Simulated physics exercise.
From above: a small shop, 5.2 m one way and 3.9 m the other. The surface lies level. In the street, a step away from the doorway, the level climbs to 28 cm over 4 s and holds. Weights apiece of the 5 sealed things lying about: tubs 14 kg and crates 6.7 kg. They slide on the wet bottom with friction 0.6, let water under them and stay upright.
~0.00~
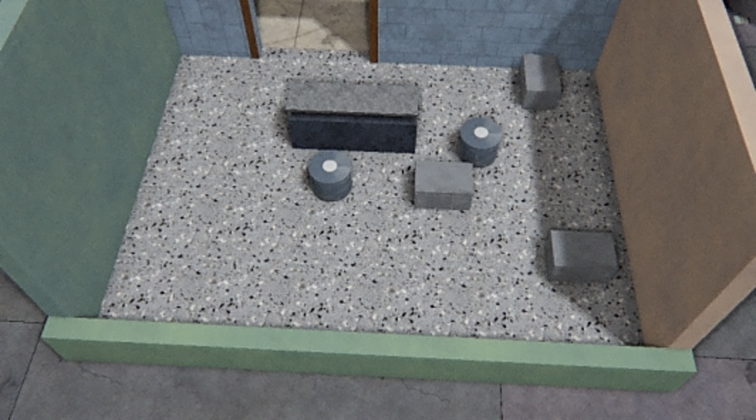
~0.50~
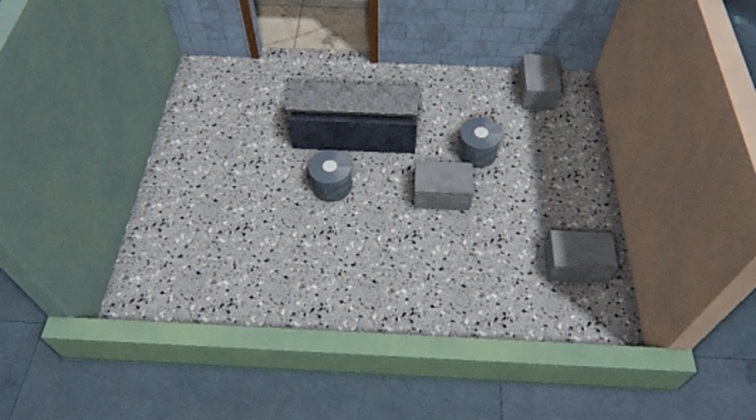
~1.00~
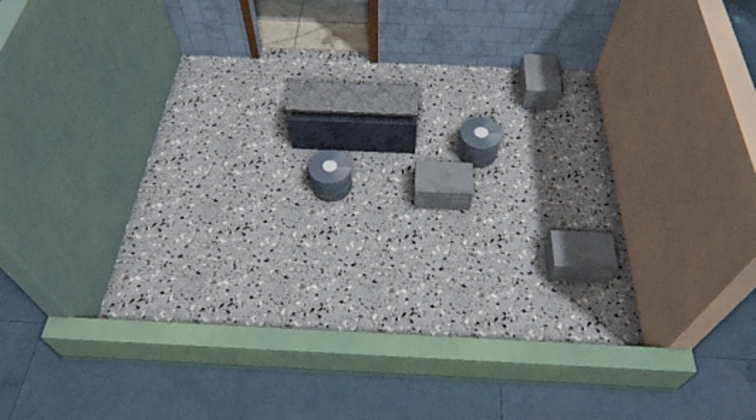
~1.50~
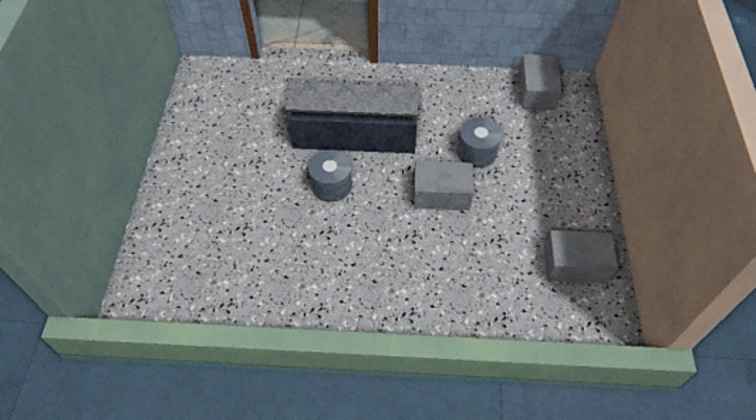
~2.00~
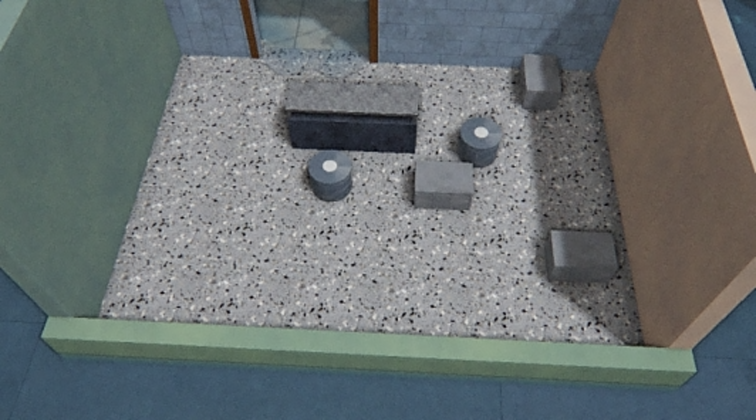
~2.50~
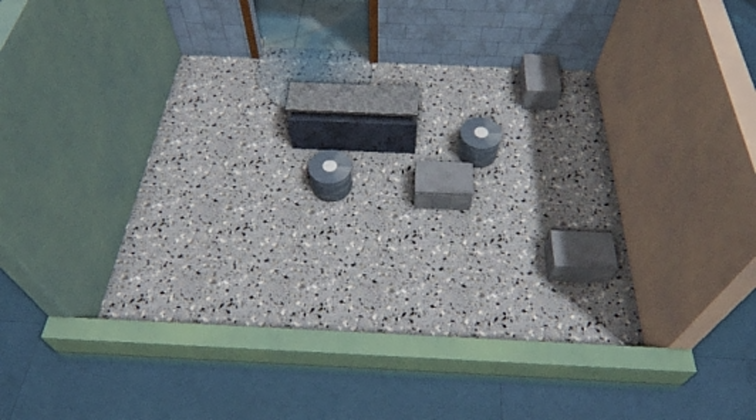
Small shop seen from above, street outside darkening to blue, then shallow water spreading in through the doorway while tubs and crates stay still.
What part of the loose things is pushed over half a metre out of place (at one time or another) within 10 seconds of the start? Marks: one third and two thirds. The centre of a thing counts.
It is from one to two thirds.
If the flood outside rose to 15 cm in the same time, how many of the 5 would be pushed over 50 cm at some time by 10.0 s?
In that case 1 of them.
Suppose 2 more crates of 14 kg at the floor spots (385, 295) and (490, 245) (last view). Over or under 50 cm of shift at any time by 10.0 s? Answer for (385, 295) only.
It is more.
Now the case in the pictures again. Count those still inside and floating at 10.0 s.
3 of them.
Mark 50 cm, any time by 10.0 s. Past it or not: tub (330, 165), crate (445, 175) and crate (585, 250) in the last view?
In that order: Under, less, past it.
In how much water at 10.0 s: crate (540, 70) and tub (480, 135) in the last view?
About 17 and 7 cm.
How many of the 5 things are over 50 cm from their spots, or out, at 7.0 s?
1 of them.
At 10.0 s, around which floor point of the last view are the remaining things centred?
At about (472, 222).
After 3.5 s 0 of 5 are over 50 cm from their spots; 0 afloat.
After 4.5 s 0 of 5 are over 50 cm from their spots; 0 afloat.
After 7.0 s 1 of 5 are over 50 cm from their spots; 1 afloat.
After 10.0 s 2 of 5 are over 50 cm from their spots, and 2 have been at some point; 3 afloat.
